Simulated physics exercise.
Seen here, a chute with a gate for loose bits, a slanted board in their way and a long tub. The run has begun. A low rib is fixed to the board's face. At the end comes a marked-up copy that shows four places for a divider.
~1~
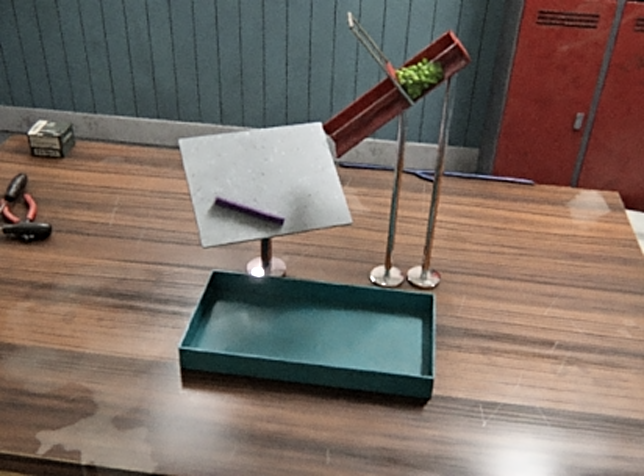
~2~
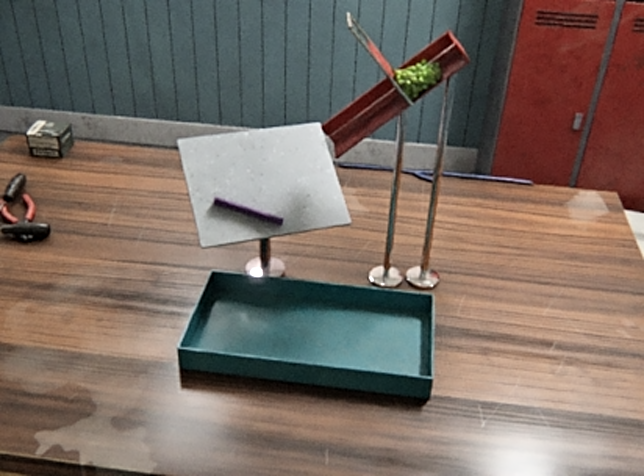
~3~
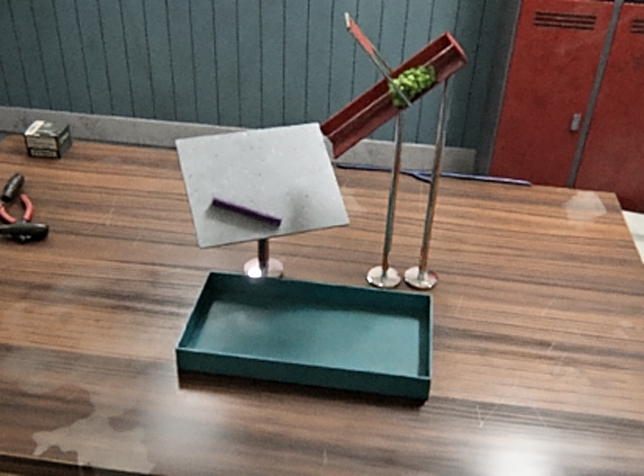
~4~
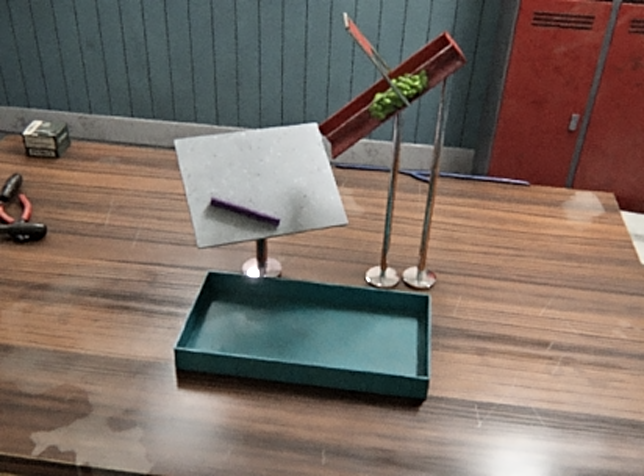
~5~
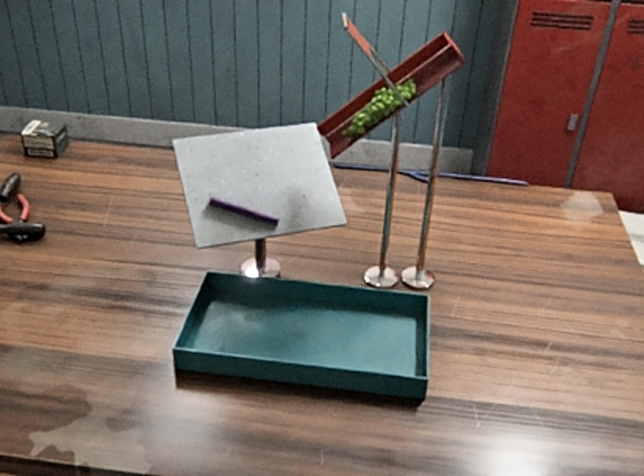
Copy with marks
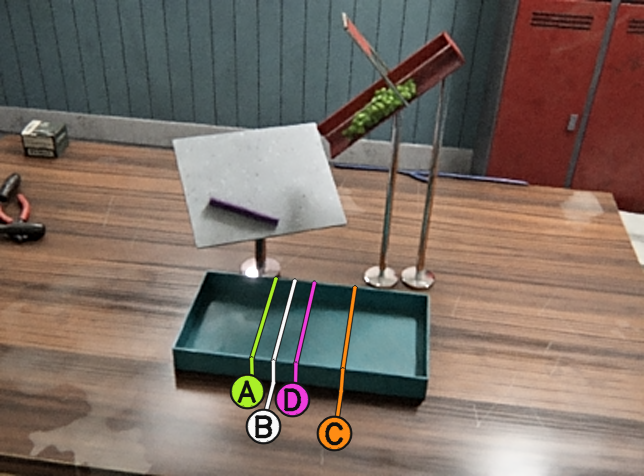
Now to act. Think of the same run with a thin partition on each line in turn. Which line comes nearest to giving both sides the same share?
D.
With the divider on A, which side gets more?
More lands on the right.
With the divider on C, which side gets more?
More lands on the left.
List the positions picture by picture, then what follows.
The first frame shows load behind the gate at (419, 80), dried peas; lip of the chute at (336, 151), sloping fairly steeply.
The second frame shows middle of the board at (264, 181), tilted fairly steeply; middle of its low edge at (279, 235); of its high edge at (250, 131).
The third frame shows front corners of the tub at (176, 348) and (431, 379), empty; front of the load at (396, 99).
The fourth frame shows middle of the load at (396, 92); its front at (371, 109), about a third of the way to the lip; rib from (211, 198) to (281, 220).
The fifth frame shows middle of the load at (385, 102); its front at (345, 133), most of the way to the lip.
On the marked copy, line A crosses the front rim at (251, 357); line B crosses the front rim at (273, 360); line C crosses the front rim at (342, 368); line D crosses the front rim at (296, 363).
With A, of what is caught, a small part on the left of the divider, most on the right.
With B, of what is caught, about a quarter on the left of the divider, most on the right.
With C, of what is caught, nearly all on the left of the divider, a stray few on the right.
With D, of what is caught, about two thirds on the left of the divider, about a third on the right.
